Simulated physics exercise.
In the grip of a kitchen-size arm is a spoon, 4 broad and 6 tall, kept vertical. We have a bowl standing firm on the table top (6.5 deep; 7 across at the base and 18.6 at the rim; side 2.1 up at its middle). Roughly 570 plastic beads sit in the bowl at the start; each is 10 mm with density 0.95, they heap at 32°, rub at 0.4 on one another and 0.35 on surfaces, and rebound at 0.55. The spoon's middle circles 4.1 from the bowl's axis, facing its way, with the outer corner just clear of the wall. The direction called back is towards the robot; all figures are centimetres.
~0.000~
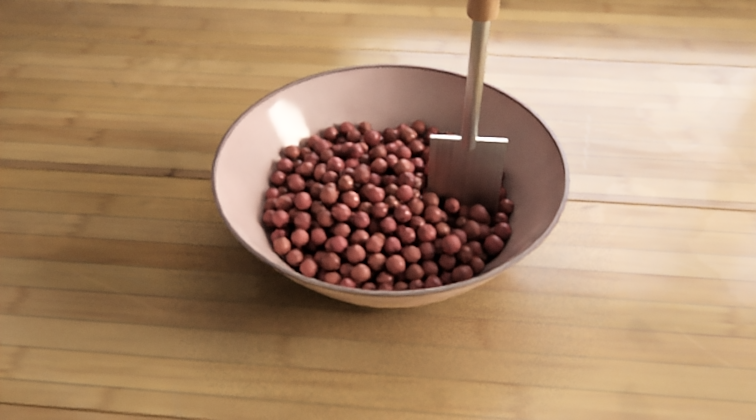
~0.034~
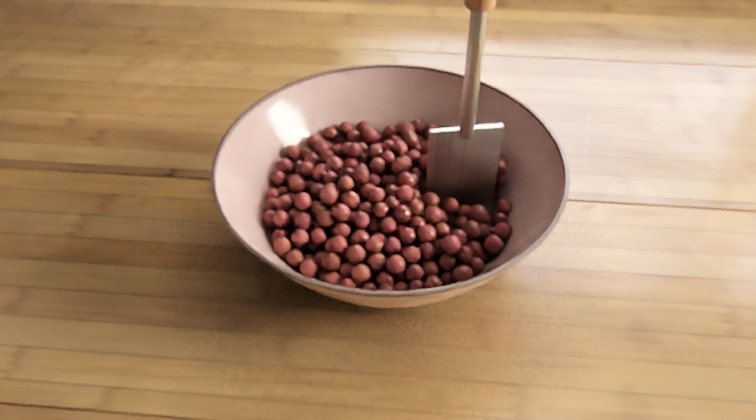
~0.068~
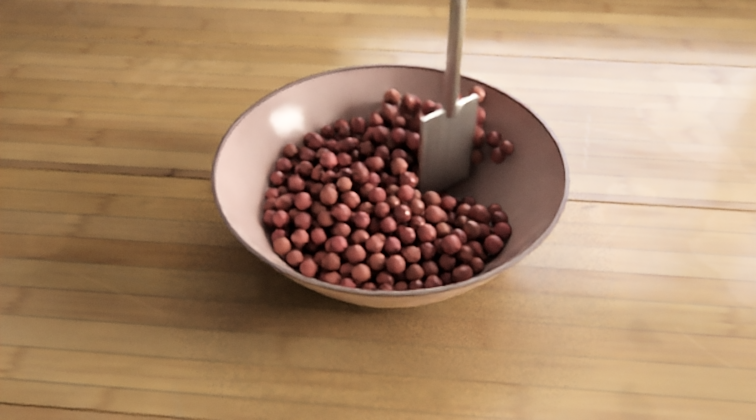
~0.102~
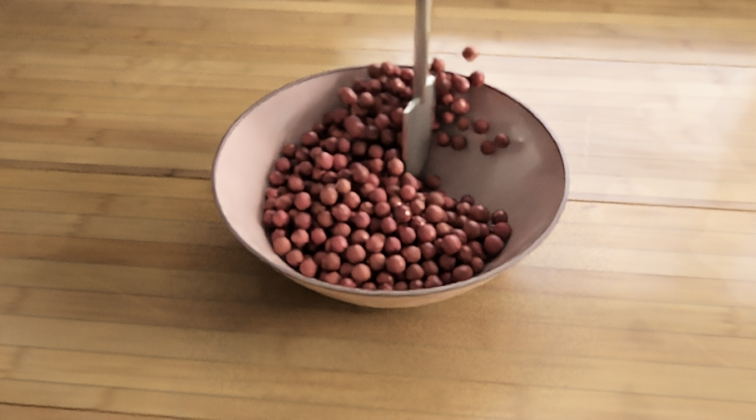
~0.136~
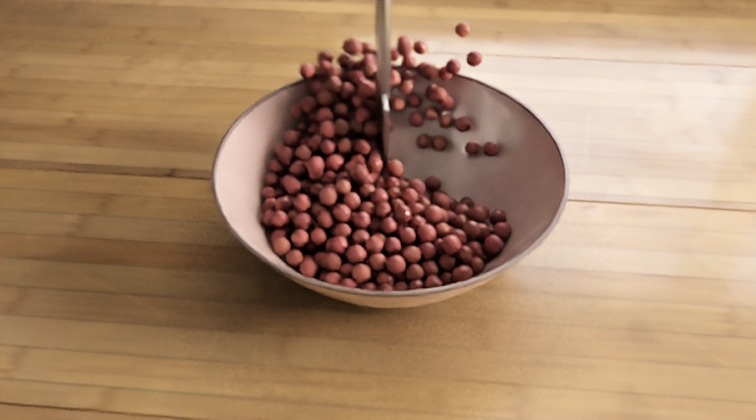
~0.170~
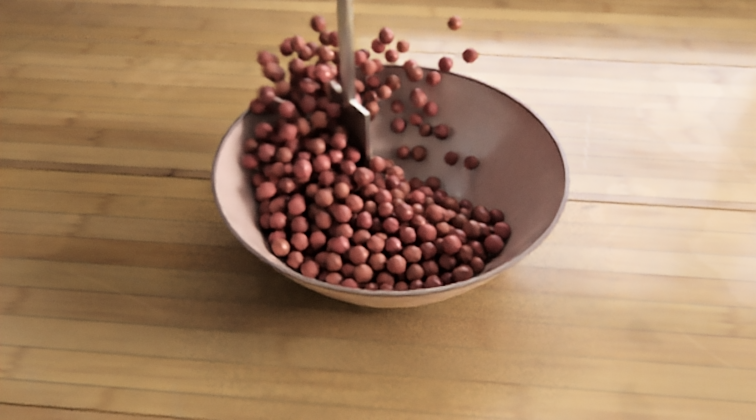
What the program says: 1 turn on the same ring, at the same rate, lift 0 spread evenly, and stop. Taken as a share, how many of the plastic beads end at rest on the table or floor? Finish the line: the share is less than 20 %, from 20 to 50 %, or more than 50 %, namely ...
The share is from 20 to 50 %.
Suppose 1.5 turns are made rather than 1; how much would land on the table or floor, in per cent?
I'd reckon near 35 per cent.
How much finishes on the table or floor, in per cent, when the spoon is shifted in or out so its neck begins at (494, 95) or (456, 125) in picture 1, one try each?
Near 25 per cent and near 20 per cent, in that order.
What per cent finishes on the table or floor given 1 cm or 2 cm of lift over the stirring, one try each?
I'd reckon around 25 and 20 per cent.
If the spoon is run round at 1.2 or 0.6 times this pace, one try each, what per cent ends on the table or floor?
Estimates in order: Some 40 % and some 10 %.
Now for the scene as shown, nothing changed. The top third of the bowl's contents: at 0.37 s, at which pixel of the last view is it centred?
I'd point to about (459, 237).
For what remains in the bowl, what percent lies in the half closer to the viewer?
Close to 35 in a hundred.
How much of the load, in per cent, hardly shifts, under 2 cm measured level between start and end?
That comes to some 20 per cent.
After 0.27 s, 215° round, highest piece 10 above the table; 506 in the bowl, 13 on the table or floor, 50 in flight or on the tool.
After 0.37 s, 300° round, highest piece 10 above the table; 456 in the bowl, 63 on the table or floor, 50 in flight or on the tool.
After 0.62 s, 0° round, highest piece 7 above the table; 403 in the bowl, 164 on the table or floor, 2 in flight or on the tool.
After 1.32 s, 0° round, highest piece 6 above the table; 403 in the bowl, 166 on the table or floor.
In the end, 403 in the bowl, 166 on the table or floor. That is 29 % on the table or floor.
